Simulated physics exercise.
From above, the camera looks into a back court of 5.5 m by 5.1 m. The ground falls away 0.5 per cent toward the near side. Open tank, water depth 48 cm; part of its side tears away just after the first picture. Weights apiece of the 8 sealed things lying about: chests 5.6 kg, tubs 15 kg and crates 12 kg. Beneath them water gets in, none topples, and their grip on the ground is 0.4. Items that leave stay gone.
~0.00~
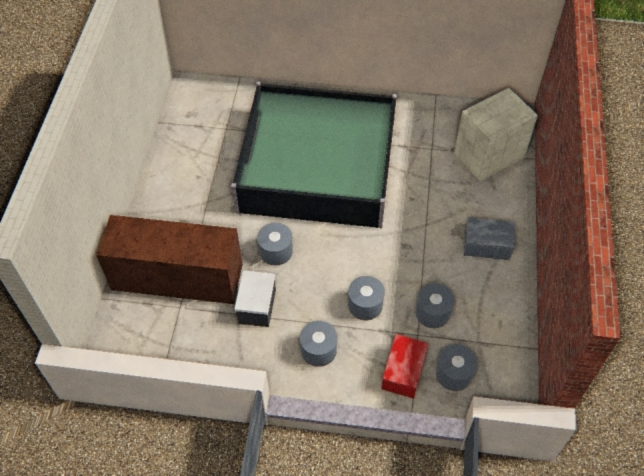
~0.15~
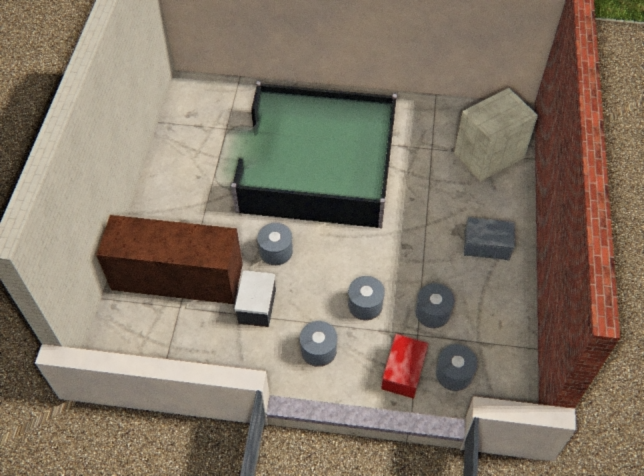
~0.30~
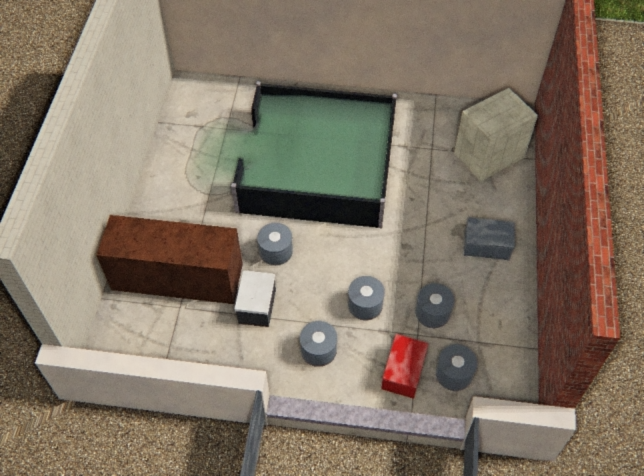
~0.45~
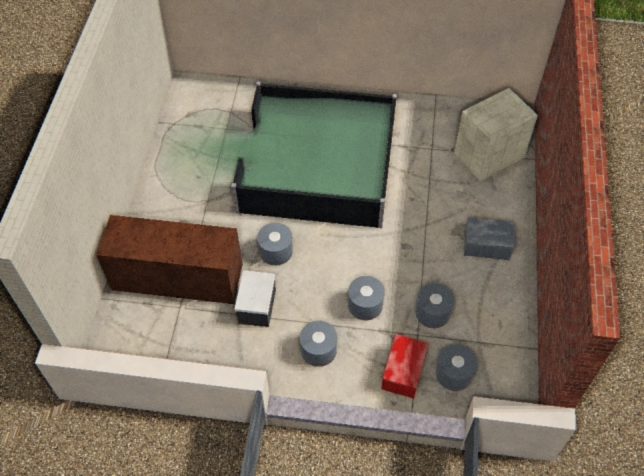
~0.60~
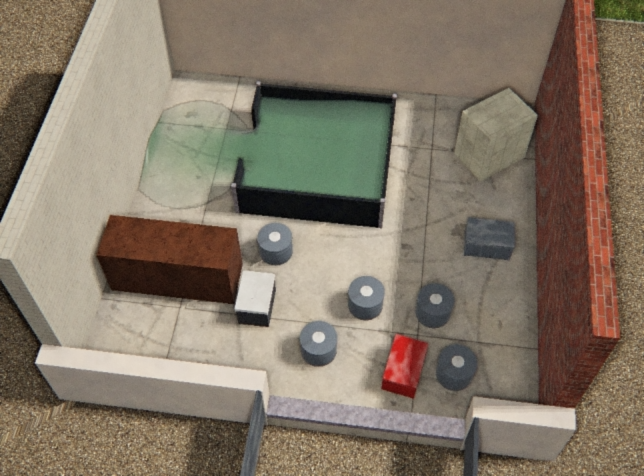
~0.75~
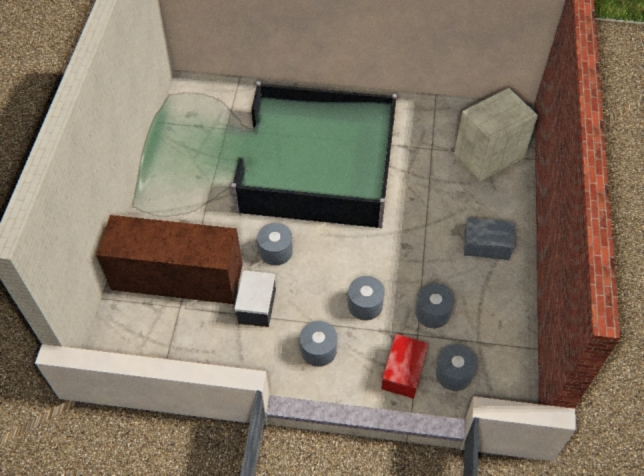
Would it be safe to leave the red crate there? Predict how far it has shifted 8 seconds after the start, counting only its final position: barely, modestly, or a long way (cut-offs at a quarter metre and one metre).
It has shifted barely.
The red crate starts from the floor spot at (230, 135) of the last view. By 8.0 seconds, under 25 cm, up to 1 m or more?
Well, it is shoved a long way.
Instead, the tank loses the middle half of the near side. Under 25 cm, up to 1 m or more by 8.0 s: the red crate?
After that, the red crate shifts somewhat.
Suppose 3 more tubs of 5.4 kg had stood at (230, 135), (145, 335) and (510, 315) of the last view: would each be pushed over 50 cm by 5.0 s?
In the order listed: Across the line; behind the line; behind the line.
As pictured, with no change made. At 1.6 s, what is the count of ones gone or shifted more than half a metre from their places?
0.
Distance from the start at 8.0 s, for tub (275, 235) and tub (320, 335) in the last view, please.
First 200 cm, then 0 cm.
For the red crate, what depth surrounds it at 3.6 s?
Near 0 cm deep.
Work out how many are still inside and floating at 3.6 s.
The count is 0.
After 1.6 s the red crate is near (406, 360), 0.0 m from its start, aground; 0 of 8 are out; 0 afloat.
After 3.6 s the red crate is near (406, 360), 0.0 m from its start, aground; 0 of 8 are out; 0 afloat.
After 5.6 s the red crate is near (406, 360), 0.0 m from its start, aground; 0 of 8 are out; 0 afloat.
After 8.0 s the red crate is near (406, 362), 0.0 m from its start, aground; 0 of 8 are out; 0 afloat.
